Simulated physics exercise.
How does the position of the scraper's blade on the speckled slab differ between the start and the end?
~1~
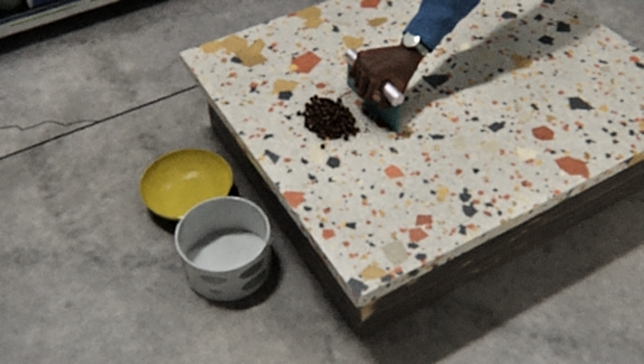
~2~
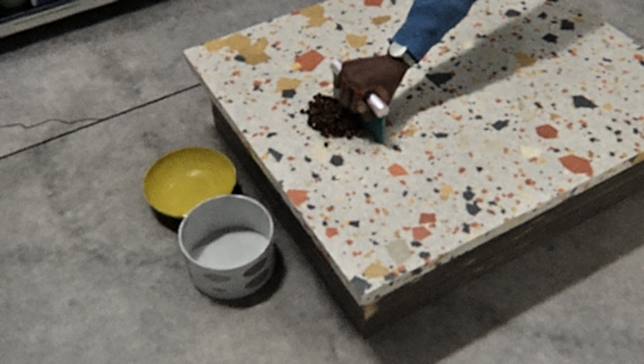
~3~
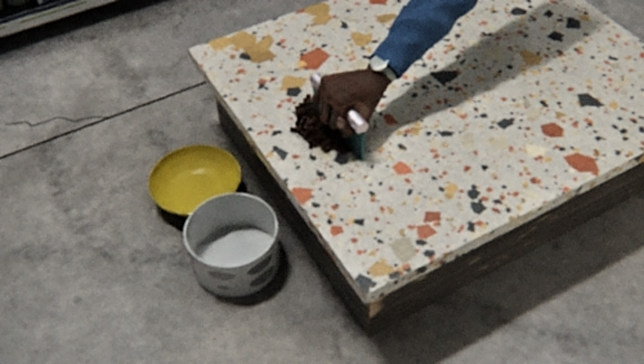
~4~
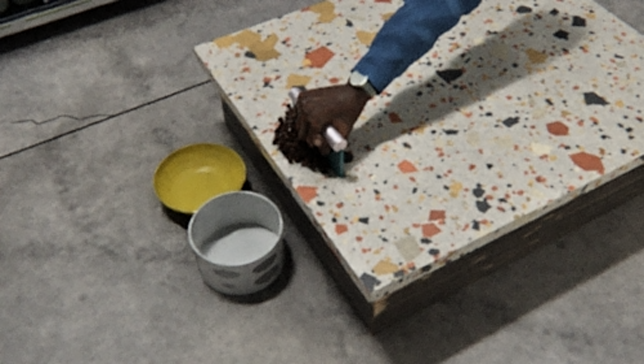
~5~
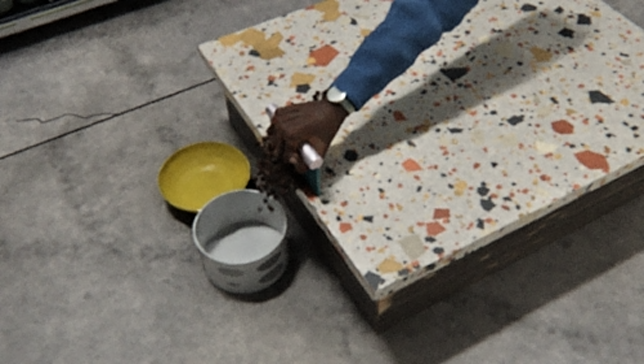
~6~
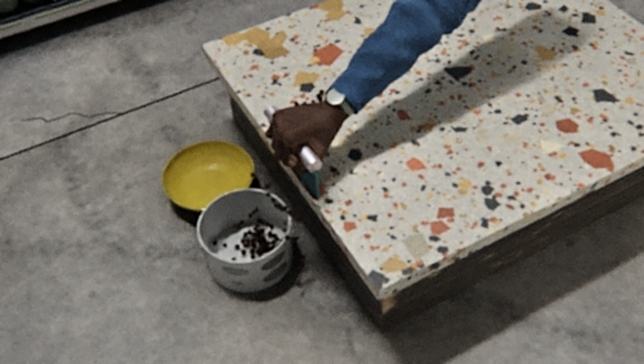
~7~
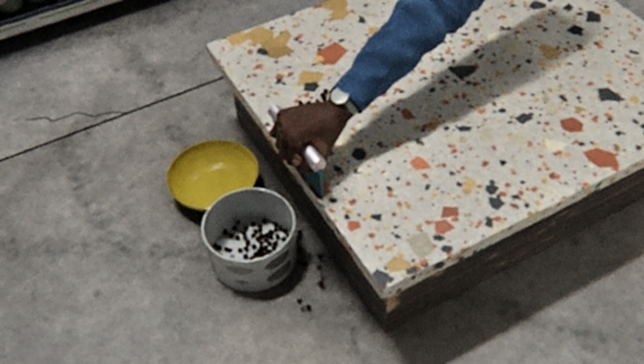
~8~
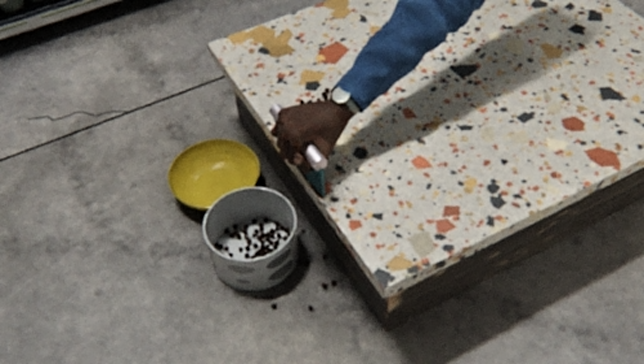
At the start the blade is farther in on the slab, on the right side of the bean pile. By the end it is lower and farther left, at the slab's edge near the white pot.
